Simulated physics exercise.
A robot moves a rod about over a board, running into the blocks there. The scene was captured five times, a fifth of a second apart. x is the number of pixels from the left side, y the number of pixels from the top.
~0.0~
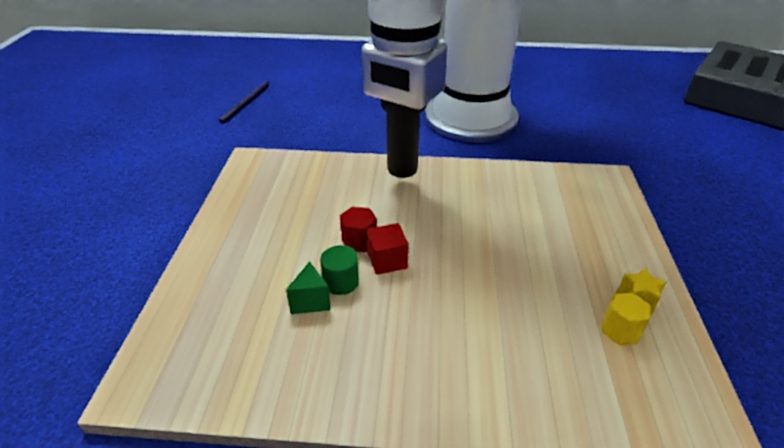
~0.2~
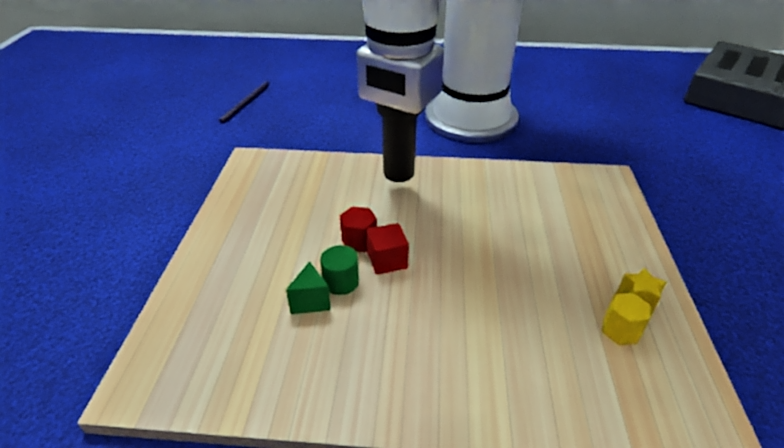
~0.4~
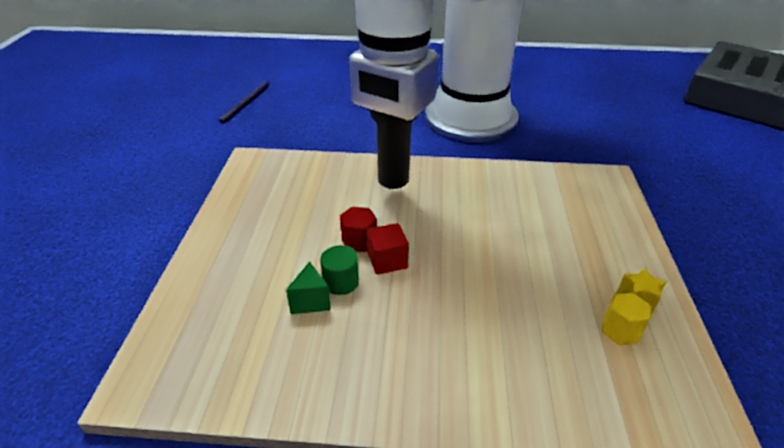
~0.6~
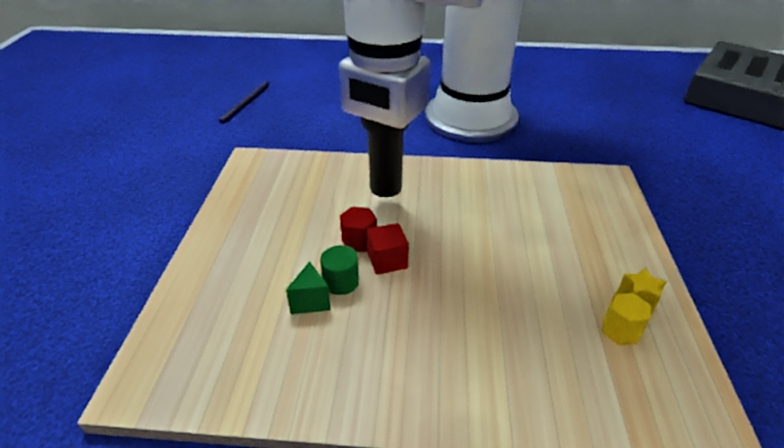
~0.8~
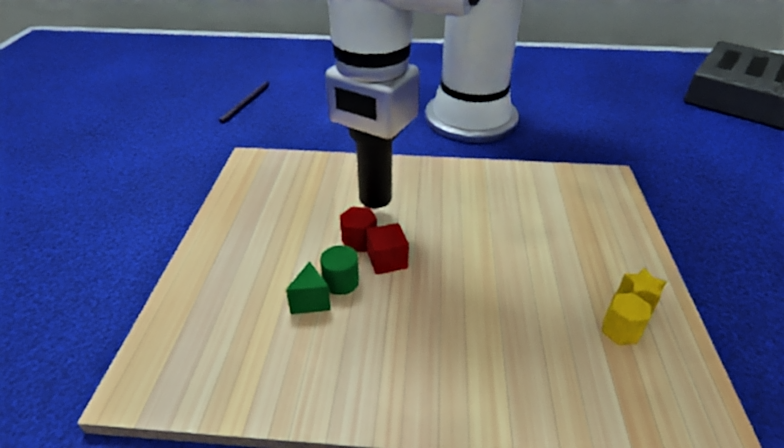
A white robot arm with a black rod pointing down stands at the far side of a pale wooden board on a blue cloth, seen from a fixed, raised view in front. Two red and two green blocks sit left of centre, with two yellow ones at right. The arm moves the rod slowly toward the viewer and slightly left, nearing the red blocks, while every block stays still.
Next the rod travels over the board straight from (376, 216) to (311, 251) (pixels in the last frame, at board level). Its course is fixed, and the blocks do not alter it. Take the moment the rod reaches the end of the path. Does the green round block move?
I believe so.
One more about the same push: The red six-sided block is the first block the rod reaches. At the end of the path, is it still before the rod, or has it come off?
Lost on the way.
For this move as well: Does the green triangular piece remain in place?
Going by the path, yes.
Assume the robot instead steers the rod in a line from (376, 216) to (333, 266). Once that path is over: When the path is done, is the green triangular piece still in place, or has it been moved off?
That block moves.
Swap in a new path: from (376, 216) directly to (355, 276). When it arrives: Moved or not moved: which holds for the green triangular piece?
Here's my answer: The green triangular piece gets displaced.
The first path, step by step. Halfway along, rod (342, 217); green round block (338, 261); red six-sided block (340, 234), turned 30° anticlockwise.
At the end, rod (308, 234); green triangular piece still; green round block (341, 273); red six-sided block (322, 249), turned 85° anticlockwise; red square block still.
